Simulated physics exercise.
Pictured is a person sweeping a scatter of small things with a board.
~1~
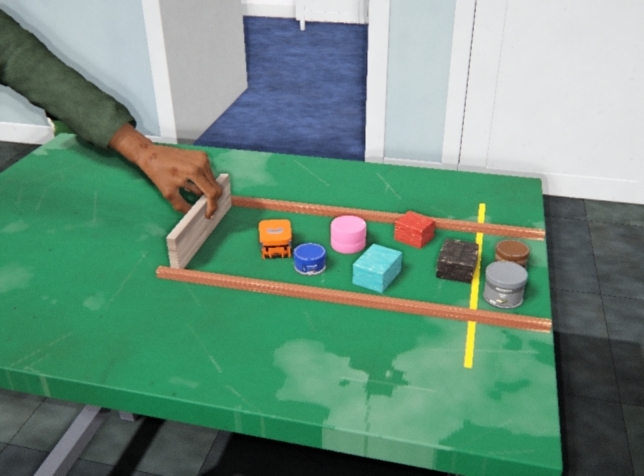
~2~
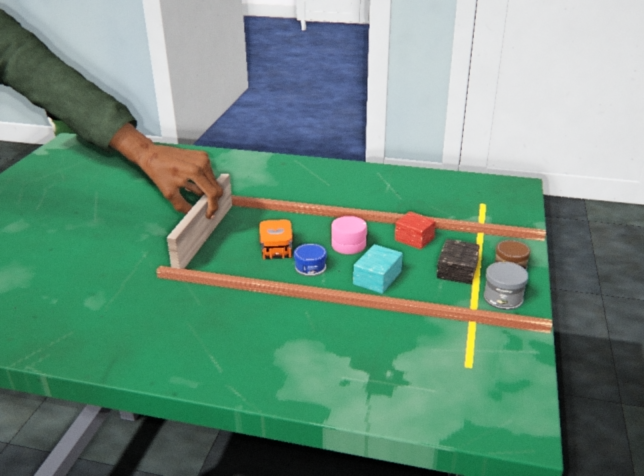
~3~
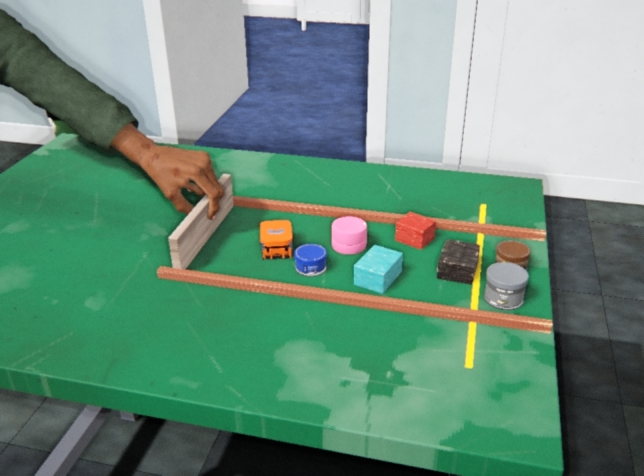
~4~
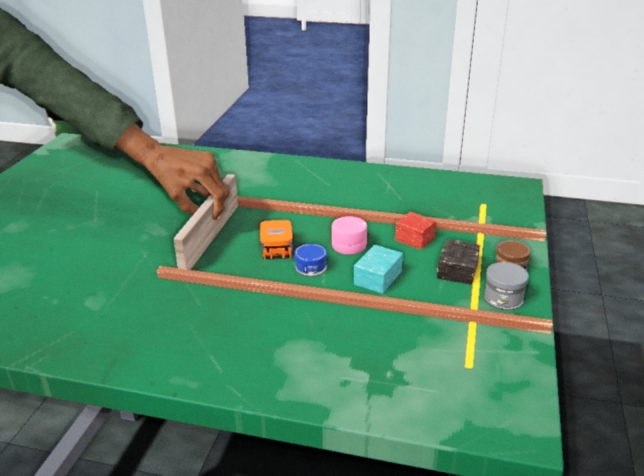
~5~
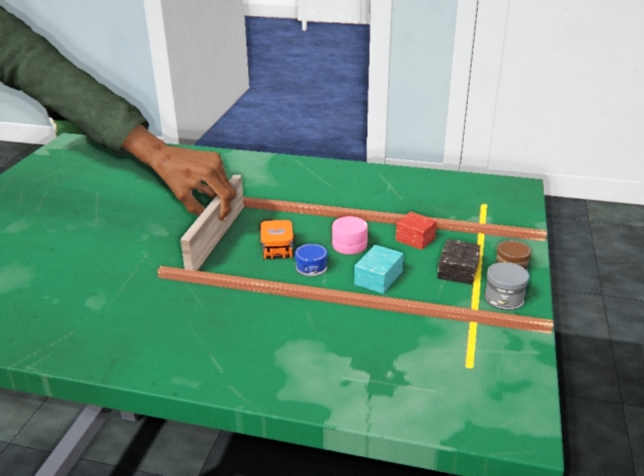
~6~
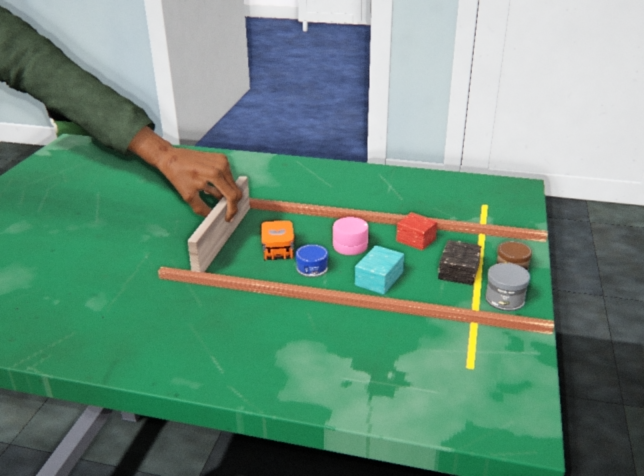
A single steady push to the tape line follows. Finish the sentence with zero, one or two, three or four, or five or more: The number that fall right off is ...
The number that fall right off is one or two.
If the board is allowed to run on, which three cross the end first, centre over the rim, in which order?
Listed earliest first, they are the grey tin, then the brown pot, then the black block.
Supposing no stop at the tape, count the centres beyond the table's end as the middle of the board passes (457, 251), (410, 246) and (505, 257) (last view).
It comes out as 0, then 0, then 4.
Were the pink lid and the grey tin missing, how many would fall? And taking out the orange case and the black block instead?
I'd say 0 the first time and 1 the second time.
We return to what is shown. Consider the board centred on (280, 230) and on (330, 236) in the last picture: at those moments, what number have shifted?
At the first spot the count is 2, and at the second it is 4.
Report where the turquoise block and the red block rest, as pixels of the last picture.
The turquoise block stops around (530, 298); the red block around (498, 234).
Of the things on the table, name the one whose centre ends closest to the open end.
Brown pot.
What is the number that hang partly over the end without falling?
In total, 2 of them.
Soon after, none off yet; brown pot at rest near (514, 258); grey tin at rest near (507, 287); black block at rest near (460, 262).
Then, none off yet; brown pot moved a little near (526, 255); grey tin moved a little near (525, 290); black block moved about its own width near (501, 265).
At rest, the number that fall off is one or two; fallen, grey tin.
